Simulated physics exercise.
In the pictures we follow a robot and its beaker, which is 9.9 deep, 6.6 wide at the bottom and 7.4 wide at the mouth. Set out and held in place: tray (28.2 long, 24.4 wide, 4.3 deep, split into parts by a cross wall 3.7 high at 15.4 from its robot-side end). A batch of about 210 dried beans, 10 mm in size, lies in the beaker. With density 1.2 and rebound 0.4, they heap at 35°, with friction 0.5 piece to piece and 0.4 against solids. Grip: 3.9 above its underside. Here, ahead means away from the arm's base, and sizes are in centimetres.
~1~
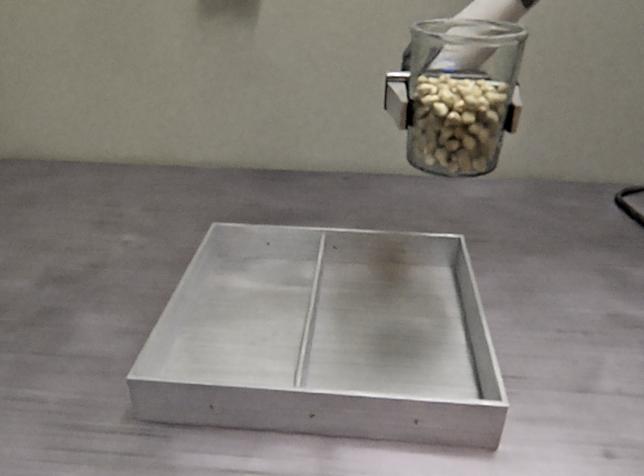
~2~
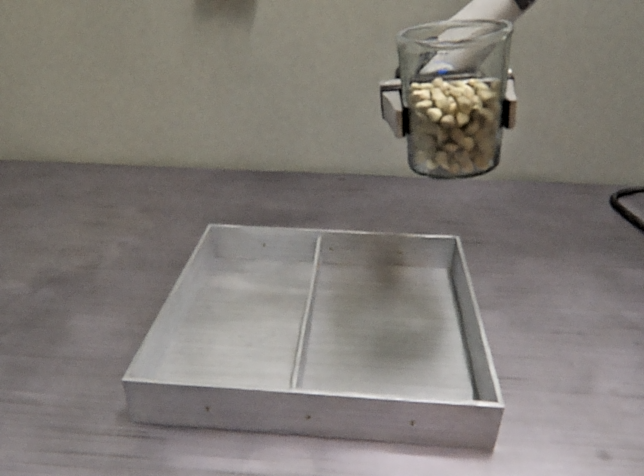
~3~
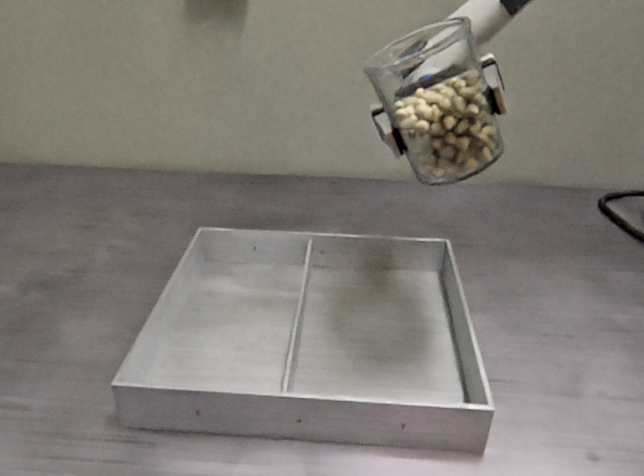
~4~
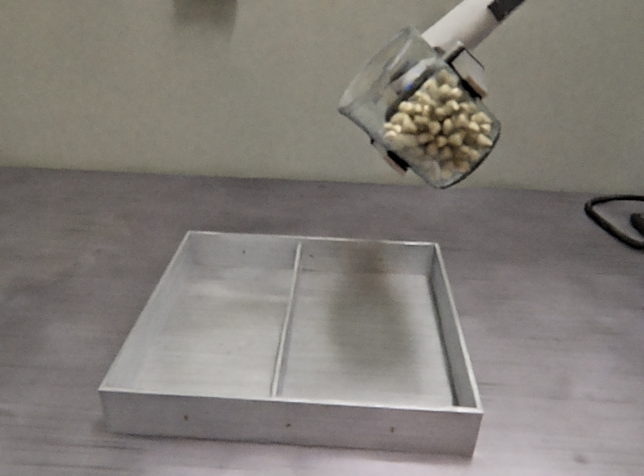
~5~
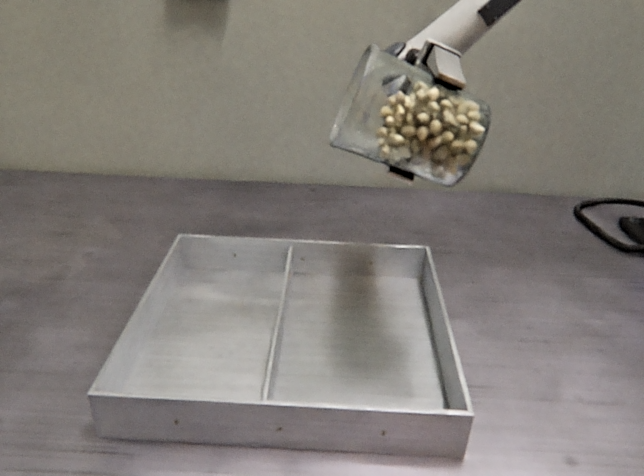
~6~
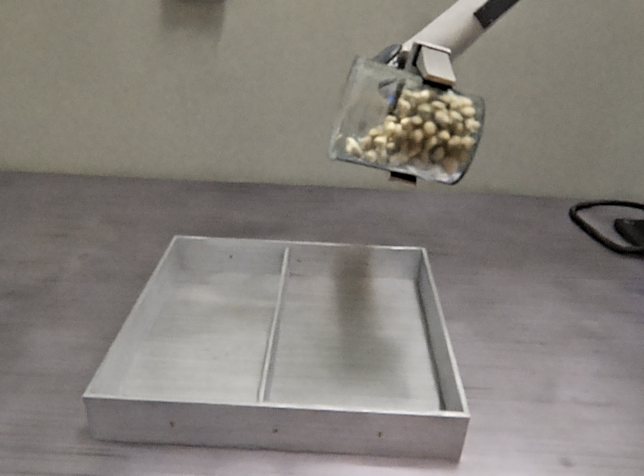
Above a divided metal tray on a grey table, a robot arm held a clear beaker of pale beans upright, then tilted it steadily to the left until the beans slid toward its rim.
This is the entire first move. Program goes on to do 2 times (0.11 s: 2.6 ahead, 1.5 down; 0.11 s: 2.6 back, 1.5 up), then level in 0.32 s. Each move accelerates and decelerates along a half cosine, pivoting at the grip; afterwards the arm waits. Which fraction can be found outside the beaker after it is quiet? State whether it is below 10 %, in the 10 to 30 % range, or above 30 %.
It is below 10 %.
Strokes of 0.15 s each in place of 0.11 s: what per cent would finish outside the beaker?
In that case about 0 in a hundred.
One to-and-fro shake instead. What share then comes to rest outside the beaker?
Estimate: Around 5 %.
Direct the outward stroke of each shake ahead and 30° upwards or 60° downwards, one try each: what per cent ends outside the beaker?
You'd get some 35 per cent with the first setting and some 0 per cent with the second.
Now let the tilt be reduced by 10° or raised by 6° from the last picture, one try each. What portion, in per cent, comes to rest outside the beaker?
About 0 per cent for the first try and 15 per cent for the second.
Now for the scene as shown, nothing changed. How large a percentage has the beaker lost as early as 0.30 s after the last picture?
Share gone by then: Close to 0 %.
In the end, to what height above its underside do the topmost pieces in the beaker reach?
7.5 cm.
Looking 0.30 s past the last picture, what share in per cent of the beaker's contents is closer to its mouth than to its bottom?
That share comes to roughly 35 percent.
Then, 0.30 s later, tilted 77° forward, highest piece 23 above the table; 212 in the beaker, 2 in flight or on a rim.
Then, 0.61 s later, tilted 35° forward, highest piece 26 above the table; 203 in the beaker, 6 in the far-side part, 5 in the robot-side part.
Then, 0.96 s later, level, highest piece 26 above the table; 203 in the beaker, 6 in the far-side part, 5 in the robot-side part.
Then, 2.01 s later, level, highest piece 26 above the table; 203 in the beaker, 6 in the far-side part, 5 in the robot-side part.
At rest, 203 in the beaker, 6 in the far-side part, 5 in the robot-side part. That is 5 % outside the beaker.
